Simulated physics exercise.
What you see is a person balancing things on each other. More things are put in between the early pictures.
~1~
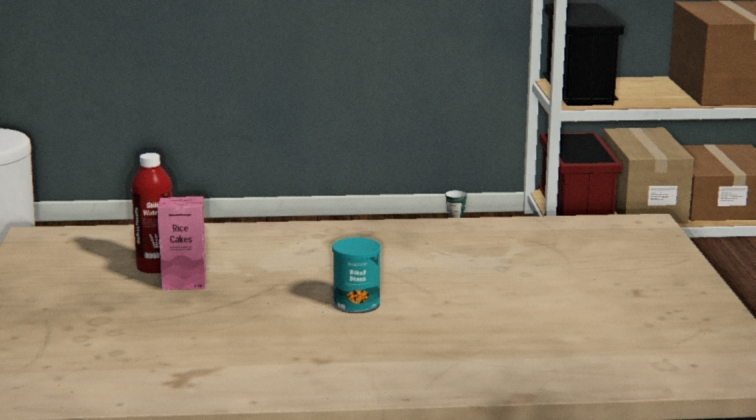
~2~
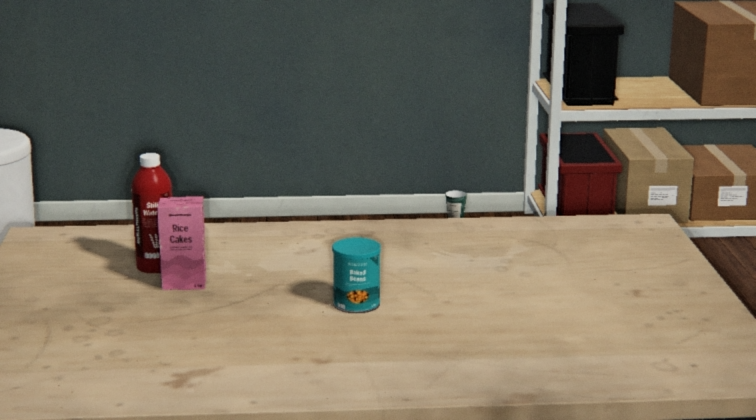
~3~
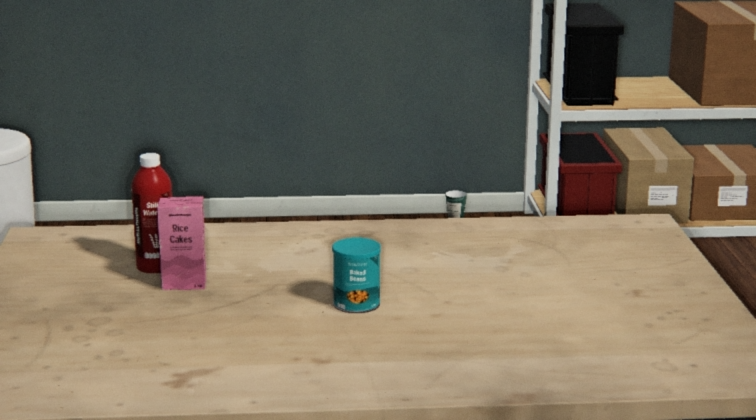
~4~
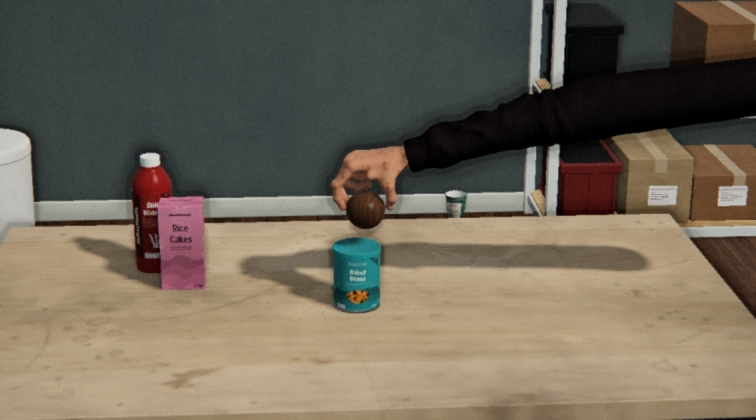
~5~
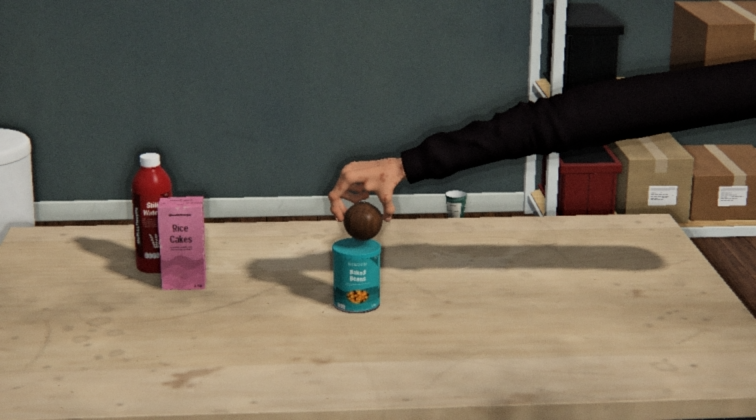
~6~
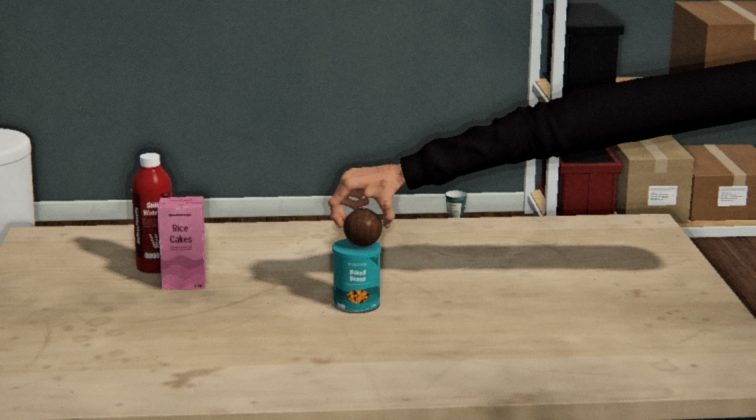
A hand reaches in from the right and lowers a brown onion onto the turquoise tin.
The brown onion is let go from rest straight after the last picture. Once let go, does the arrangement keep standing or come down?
The arrangement keeps standing.
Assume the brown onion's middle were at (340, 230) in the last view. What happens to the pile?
Next, the heap stays put.
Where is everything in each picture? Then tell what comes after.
In the first picture, the last thing is not in view yet; turquoise tin (357, 275).
In the second picture, the last thing is not in view yet; red bottle (153, 212).
In the third picture, the last thing is not in view yet; pink carton (183, 244).
In the fourth picture, still above its spot; brown onion (366, 210); turquoise tin (357, 275).
In the fifth picture, still above its spot; brown onion (363, 221); red bottle (153, 212).
In the sixth picture, in place under the hand; brown onion (363, 227); pink carton (183, 244).
Then, 0.20 s on from there, no change.
Then, 0.60 s on from there, brown onion resting near (363, 227).
In the end, all 4 unmoved. At the end, from the last picture's camera, brown onion near (363, 227). The pile keeps its balance.
